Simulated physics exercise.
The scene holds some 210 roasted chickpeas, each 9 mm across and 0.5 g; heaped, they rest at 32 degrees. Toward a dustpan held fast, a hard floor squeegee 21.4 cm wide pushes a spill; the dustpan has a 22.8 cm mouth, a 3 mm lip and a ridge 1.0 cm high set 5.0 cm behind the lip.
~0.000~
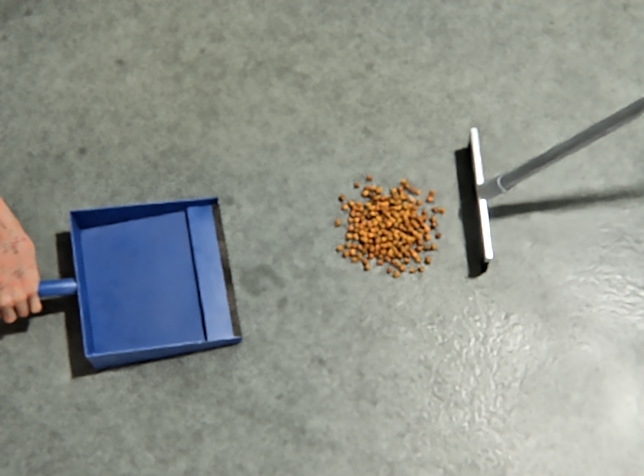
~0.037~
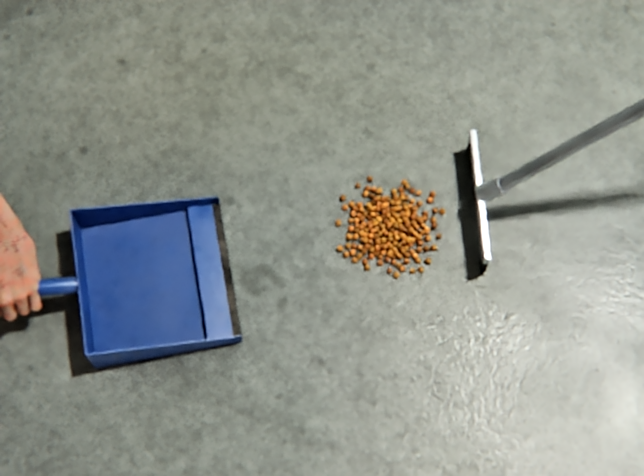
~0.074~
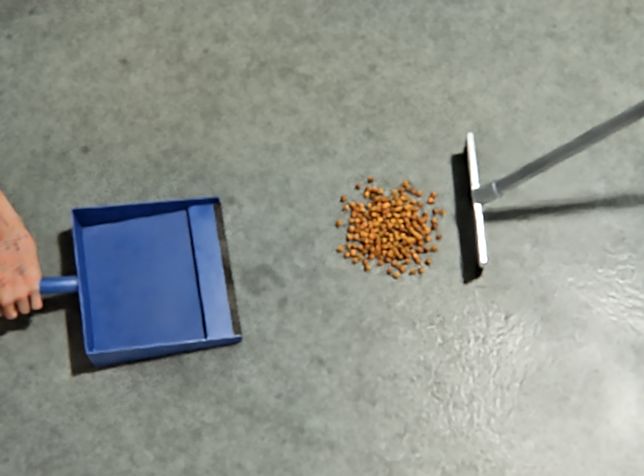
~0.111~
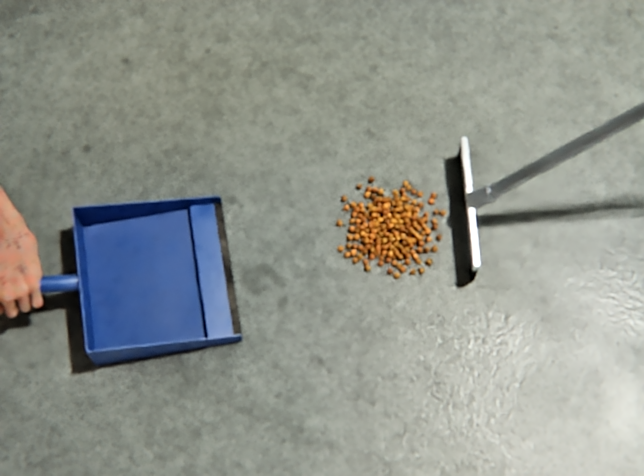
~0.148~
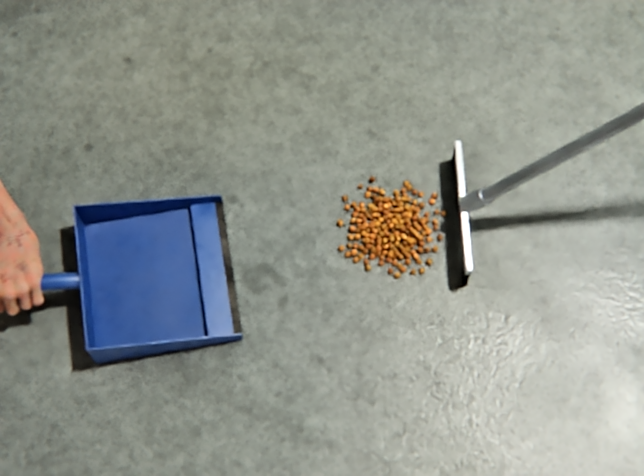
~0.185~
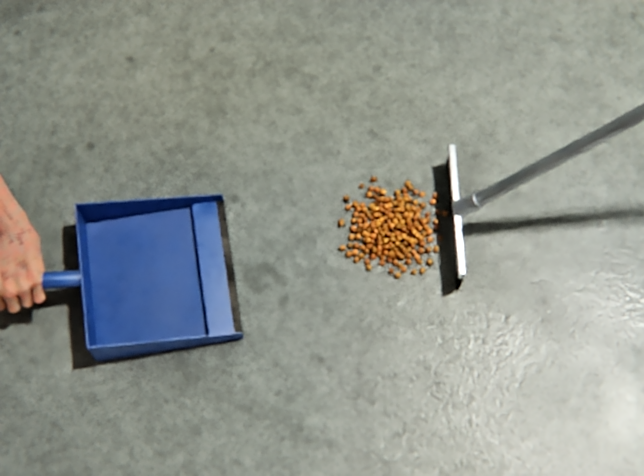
In this clip, a hand holds a blue dustpan still on a gray floor at left while a squeegee on a metal handle slides slowly left to the near edge of a loose pile of small orange-brown pieces, which stay in place.
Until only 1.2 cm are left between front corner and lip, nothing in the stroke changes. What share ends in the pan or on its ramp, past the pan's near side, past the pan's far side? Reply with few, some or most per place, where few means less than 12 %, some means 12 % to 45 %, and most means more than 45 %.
In the pan or on its ramp = some, past the pan's near side = few, past the pan's far side = few.
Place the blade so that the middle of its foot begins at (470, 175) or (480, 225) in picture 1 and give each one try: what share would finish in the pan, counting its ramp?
Estimates: 35 percent and 5 percent.
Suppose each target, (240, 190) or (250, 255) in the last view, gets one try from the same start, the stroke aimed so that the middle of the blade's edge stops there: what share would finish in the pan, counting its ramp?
Close to 30 and 45 in a hundred, in that order.
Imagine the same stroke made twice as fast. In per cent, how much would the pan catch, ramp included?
I'd put it at roughly 25 per cent.
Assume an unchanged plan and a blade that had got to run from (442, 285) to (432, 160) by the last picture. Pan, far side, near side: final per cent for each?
Per cent by place - pan 15, far side 5, near side 10.
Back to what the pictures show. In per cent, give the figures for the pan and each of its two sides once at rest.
The pan ends at 15 per cent, the near side at 10 per cent and the far side at 0 per cent.
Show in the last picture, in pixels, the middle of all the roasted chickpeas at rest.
Roughly pixel (243, 264).
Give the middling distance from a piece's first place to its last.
It comes to some 24 cm.
After 0.64 s, middle of the blade 20 cm from the lip; 0 % over the lip, far side 0 %, near side 0 %.
After 0.94 s, middle of the blade 10 cm from the lip; 0 % over the lip, far side 0 %, near side 5 %.
Then, at 1.35 s, middle of the blade 3 cm from the lip; 15 % over the lip, far side 0 %, near side 10 %.
By 1.6 s all is still; pan 15 %, near side 10 %, far side 0 %, in front of the lip or behind the blade 75 %.
